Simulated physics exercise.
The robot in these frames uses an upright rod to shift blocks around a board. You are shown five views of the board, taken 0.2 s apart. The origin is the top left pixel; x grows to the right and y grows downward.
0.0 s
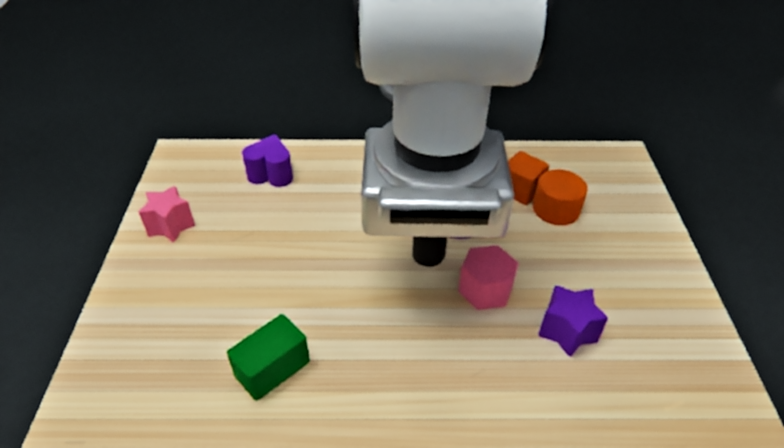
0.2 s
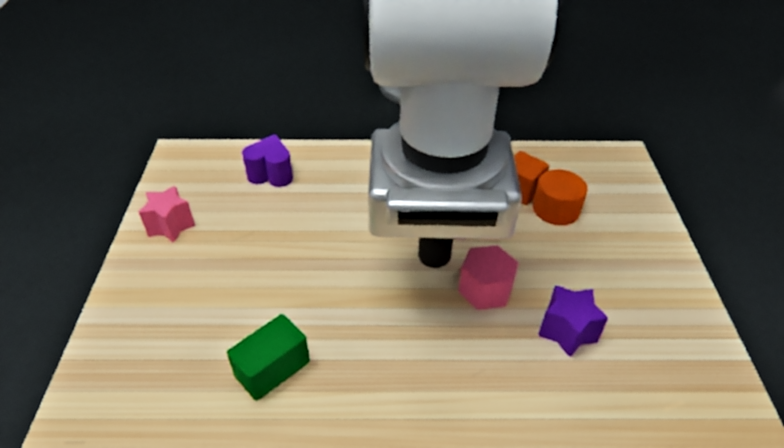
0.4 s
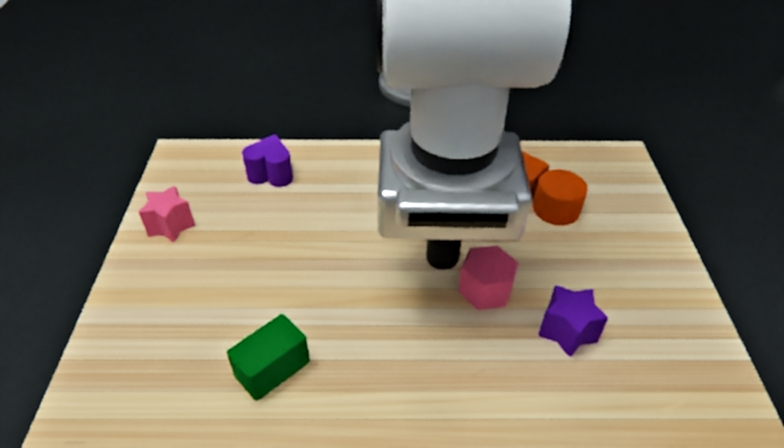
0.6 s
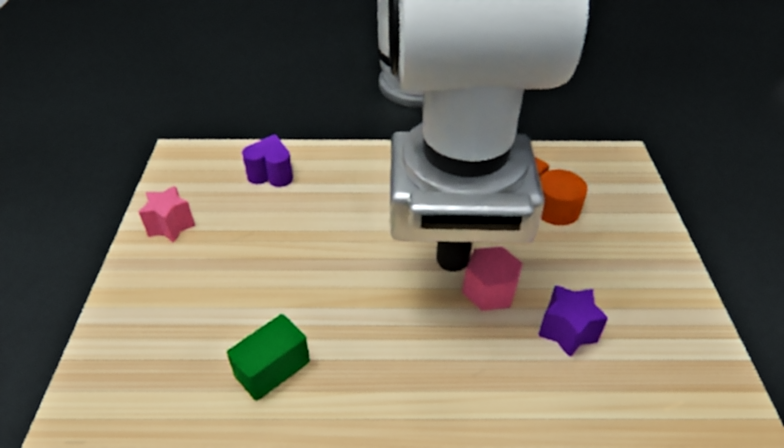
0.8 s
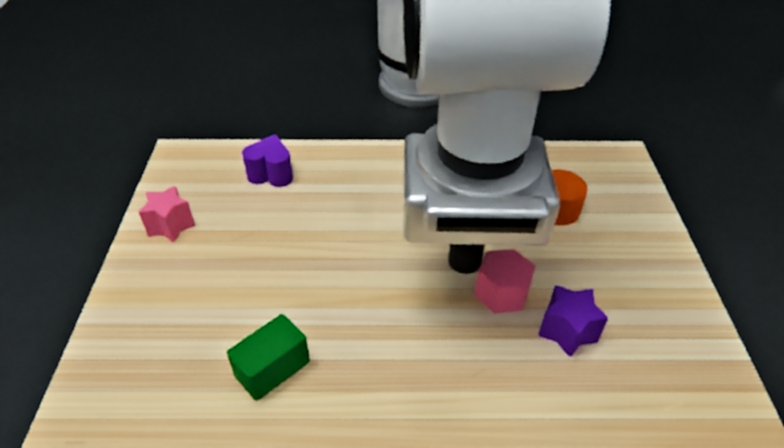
On a wooden board, a robot arm's rod moves right past scattered coloured blocks, then nudges a pink hexagonal block rightward.
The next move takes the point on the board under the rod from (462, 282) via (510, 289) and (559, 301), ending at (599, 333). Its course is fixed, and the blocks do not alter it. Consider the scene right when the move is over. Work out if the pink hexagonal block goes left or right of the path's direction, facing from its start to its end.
Goes left.
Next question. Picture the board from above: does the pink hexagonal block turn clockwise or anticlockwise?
From above, the turn goes anticlockwise.
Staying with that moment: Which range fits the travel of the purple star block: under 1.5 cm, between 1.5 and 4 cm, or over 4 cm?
Over 4 cm.
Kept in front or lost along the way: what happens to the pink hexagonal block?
Looking at the end of the path, the pink hexagonal block has slipped free of the rod.
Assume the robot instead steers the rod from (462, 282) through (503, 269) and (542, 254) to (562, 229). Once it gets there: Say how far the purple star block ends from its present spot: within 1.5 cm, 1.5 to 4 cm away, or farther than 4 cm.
Distance: Less than 1.5 cm.
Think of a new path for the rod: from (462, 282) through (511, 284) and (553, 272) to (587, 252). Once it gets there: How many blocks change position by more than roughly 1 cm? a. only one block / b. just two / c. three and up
That would be b.
What follows on the original path. One third of the way, rod at (515, 270); pink hexagonal block at (560, 273); purple star block at (592, 310), turned 40° clockwise.
Two thirds of the way, rod at (567, 283); pink hexagonal block at (614, 286); purple star block at (622, 328), turned 65° clockwise.
At the end, rod at (607, 314); purple oval block unmoved; pink hexagonal block at (650, 298), turned 40° anticlockwise; purple star block at (639, 341), turned 105° clockwise.
